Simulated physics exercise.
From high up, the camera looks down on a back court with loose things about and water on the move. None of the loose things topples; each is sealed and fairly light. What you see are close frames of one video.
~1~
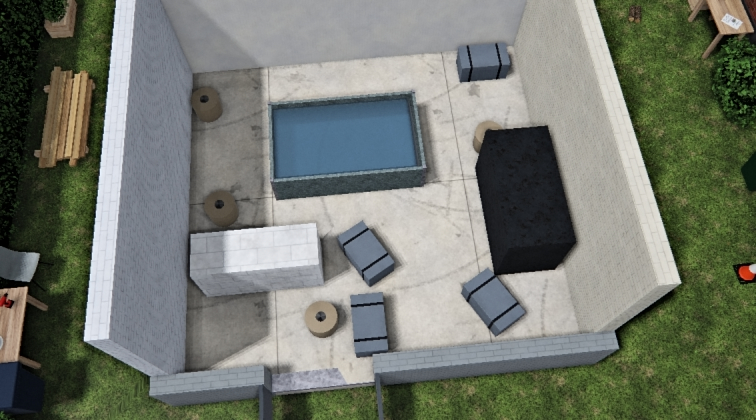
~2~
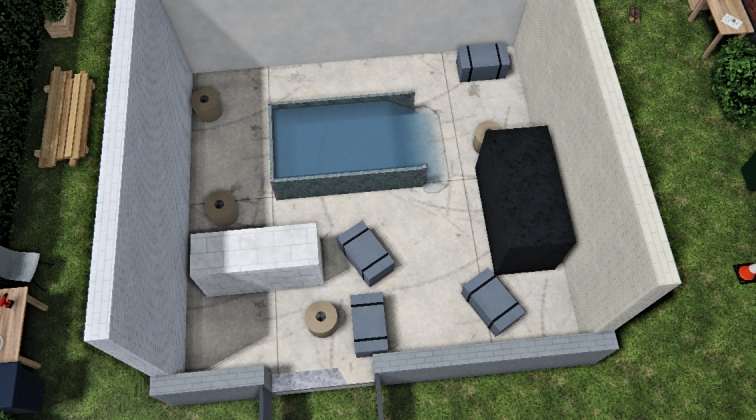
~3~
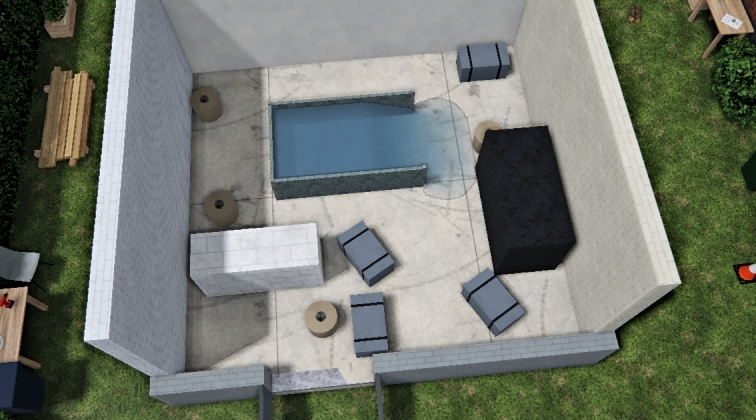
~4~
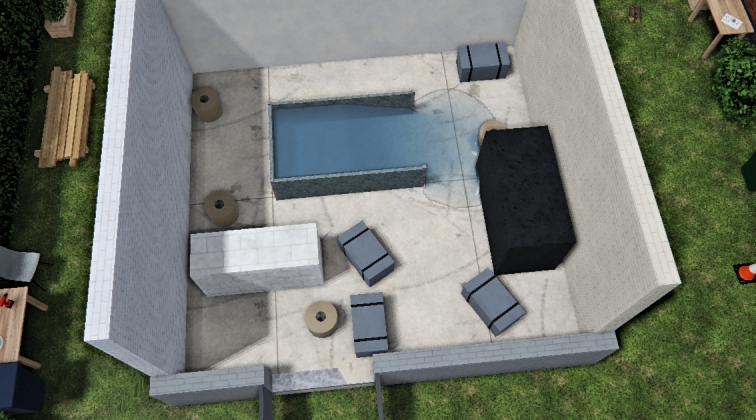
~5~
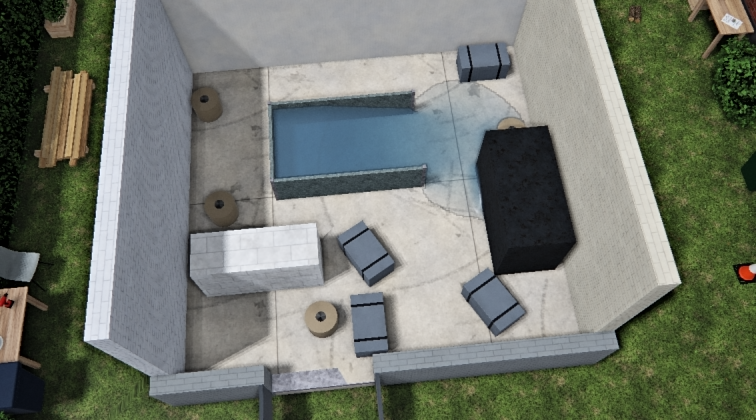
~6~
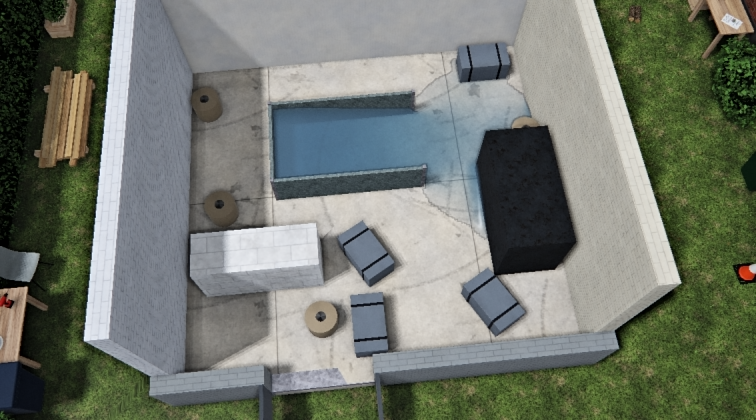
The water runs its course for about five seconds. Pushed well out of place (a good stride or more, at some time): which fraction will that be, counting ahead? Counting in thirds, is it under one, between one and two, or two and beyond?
In thirds: Between one and two.
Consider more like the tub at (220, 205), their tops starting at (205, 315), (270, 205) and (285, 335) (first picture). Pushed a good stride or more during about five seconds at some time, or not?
Taking them one at a time: Falls short; falls short; falls short.
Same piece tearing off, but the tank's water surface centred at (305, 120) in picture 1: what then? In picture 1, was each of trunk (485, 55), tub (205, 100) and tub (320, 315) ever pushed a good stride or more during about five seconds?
Far enough, Not far, Not far.
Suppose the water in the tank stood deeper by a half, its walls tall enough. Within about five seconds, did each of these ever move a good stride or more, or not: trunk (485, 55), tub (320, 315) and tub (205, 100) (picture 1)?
Answers in the order asked: Went past the threshold, went past the threshold, went past the threshold.
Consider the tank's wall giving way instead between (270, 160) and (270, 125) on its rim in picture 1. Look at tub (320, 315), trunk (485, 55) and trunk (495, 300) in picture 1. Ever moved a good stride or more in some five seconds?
Lab note - in sequence: Made it that far; never that far; never that far.
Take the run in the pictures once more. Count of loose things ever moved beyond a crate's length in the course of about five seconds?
Total: 3.
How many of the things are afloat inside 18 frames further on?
1 in all.
A moment on, 1 of 8 are well off their spots; 1 afloat.
Next, 1 of 8 are well off their spots; 1 afloat.
Later, 3 of 8 are well off their spots; 1 afloat.
In the end, 3 of 8 are well off their spots, and 3 have been at some point; 3 afloat.
